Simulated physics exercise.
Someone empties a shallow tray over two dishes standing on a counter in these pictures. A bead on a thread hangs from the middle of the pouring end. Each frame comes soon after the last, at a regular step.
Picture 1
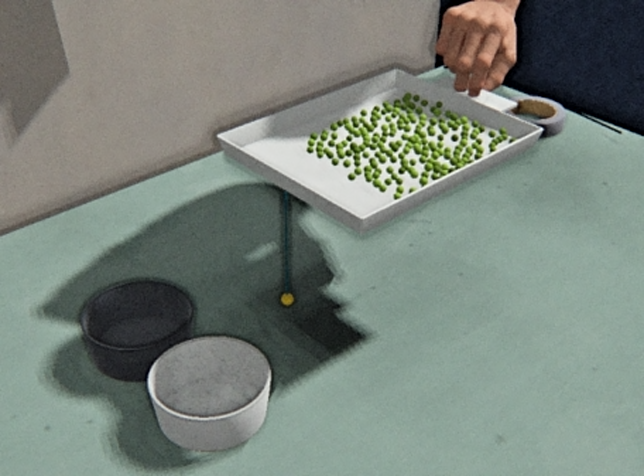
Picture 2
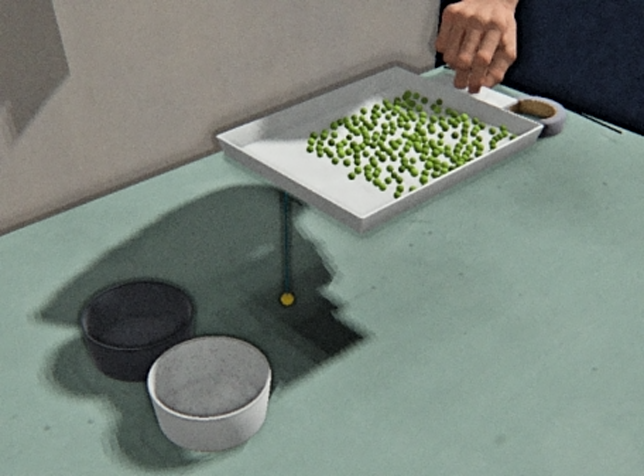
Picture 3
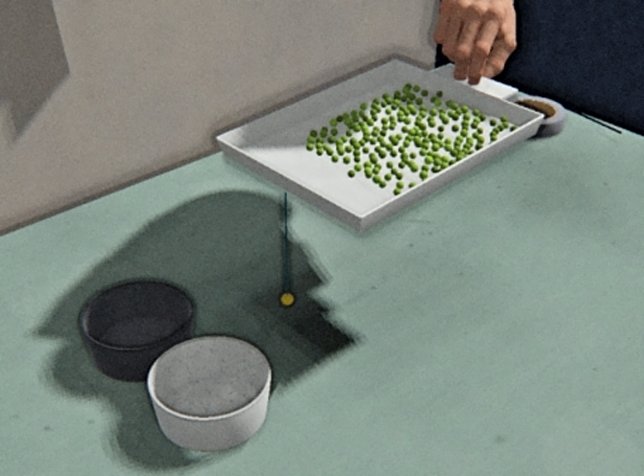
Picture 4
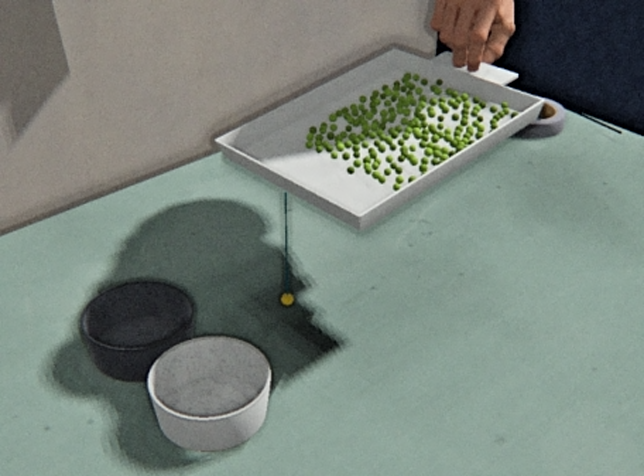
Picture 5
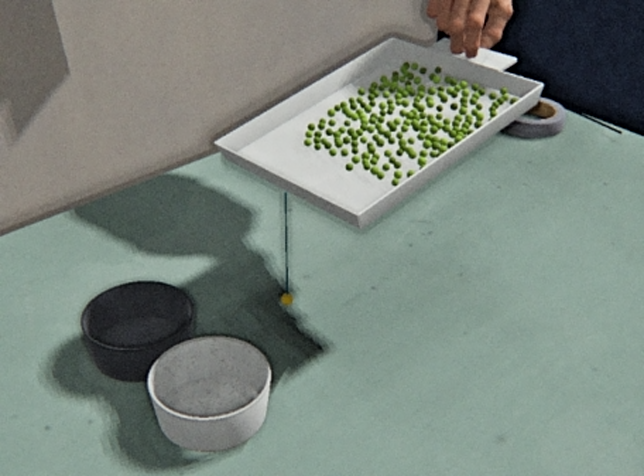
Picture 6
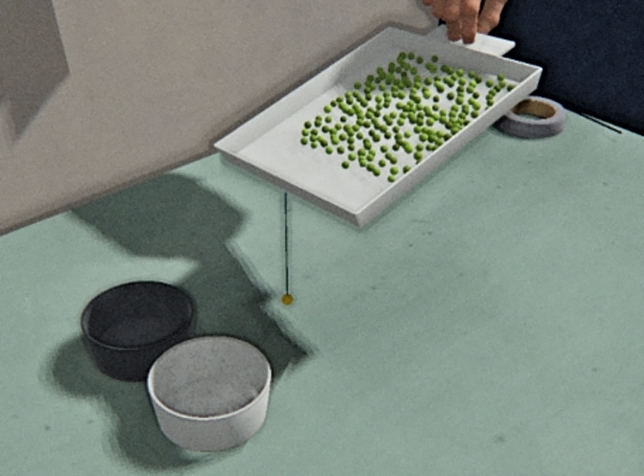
White tray of small green peas tilting gradually as a hand raises its far end above two round dishes on a green counter.
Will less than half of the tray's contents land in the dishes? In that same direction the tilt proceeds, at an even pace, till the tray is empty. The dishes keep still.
Yes, less than half gets in.
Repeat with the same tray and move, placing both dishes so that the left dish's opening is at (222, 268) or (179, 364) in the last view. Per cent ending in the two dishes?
In turn 70 and 0 in a hundred.
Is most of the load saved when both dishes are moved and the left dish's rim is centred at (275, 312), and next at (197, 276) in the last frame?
Result, first setup: A minority share; second setup: A majority share.
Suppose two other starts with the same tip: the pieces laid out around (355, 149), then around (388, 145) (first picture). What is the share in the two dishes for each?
First some 10, then 10 per cent.
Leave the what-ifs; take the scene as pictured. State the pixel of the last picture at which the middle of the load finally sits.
The centre comes to rest close to (218, 326).
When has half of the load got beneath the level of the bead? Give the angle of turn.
It's turned some 100 degrees by then.
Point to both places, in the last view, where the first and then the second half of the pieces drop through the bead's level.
Early-half point (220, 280); late-half point (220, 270).
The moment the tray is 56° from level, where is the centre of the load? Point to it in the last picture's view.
Roughly at (263, 161).
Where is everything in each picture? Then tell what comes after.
Corners of the pouring end at (225, 136) and (363, 214), level; middle of the load at (411, 140), dried peas; left dish at (92, 352); right dish at (161, 420); bead on its thread at (287, 299), in the first frame.
Corners of the pouring end at (224, 136) and (362, 213), level; middle of the load at (411, 138), in the second frame.
Corners of the pouring end at (224, 137) and (361, 212), tipped barely, lowest at the left corner; middle of the load at (412, 133), in the third frame.
Corners of the pouring end at (223, 139) and (360, 211), tipped a little, lowest at the left corner; middle of the load at (411, 124), in the fourth frame.
Corners of the pouring end at (222, 142) and (358, 210), tipped a little, lowest at the left corner; middle of the load at (410, 116), in the fifth frame.
Corners of the pouring end at (221, 144) and (356, 209), tipped clearly, lowest at the left corner; middle of the load at (406, 109); left dish at (92, 352); right dish at (161, 420), in the sixth frame.
Soon, tray tipped steeply; nearly all on the tray; a stray few in the left dish; a stray few outside both; a stray few in the air.
A while on, tray tipped right over; about two thirds on the tray; a stray few in the right dish; a stray few in the left dish; a small part outside both; about a quarter in the air.
Towards the end, tray tipped past a quarter turn; a stray few in the right dish; a small part in the left dish; most outside both.
Finally, tray tipped past a quarter turn; a stray few in the right dish; a small part in the left dish; most outside both.
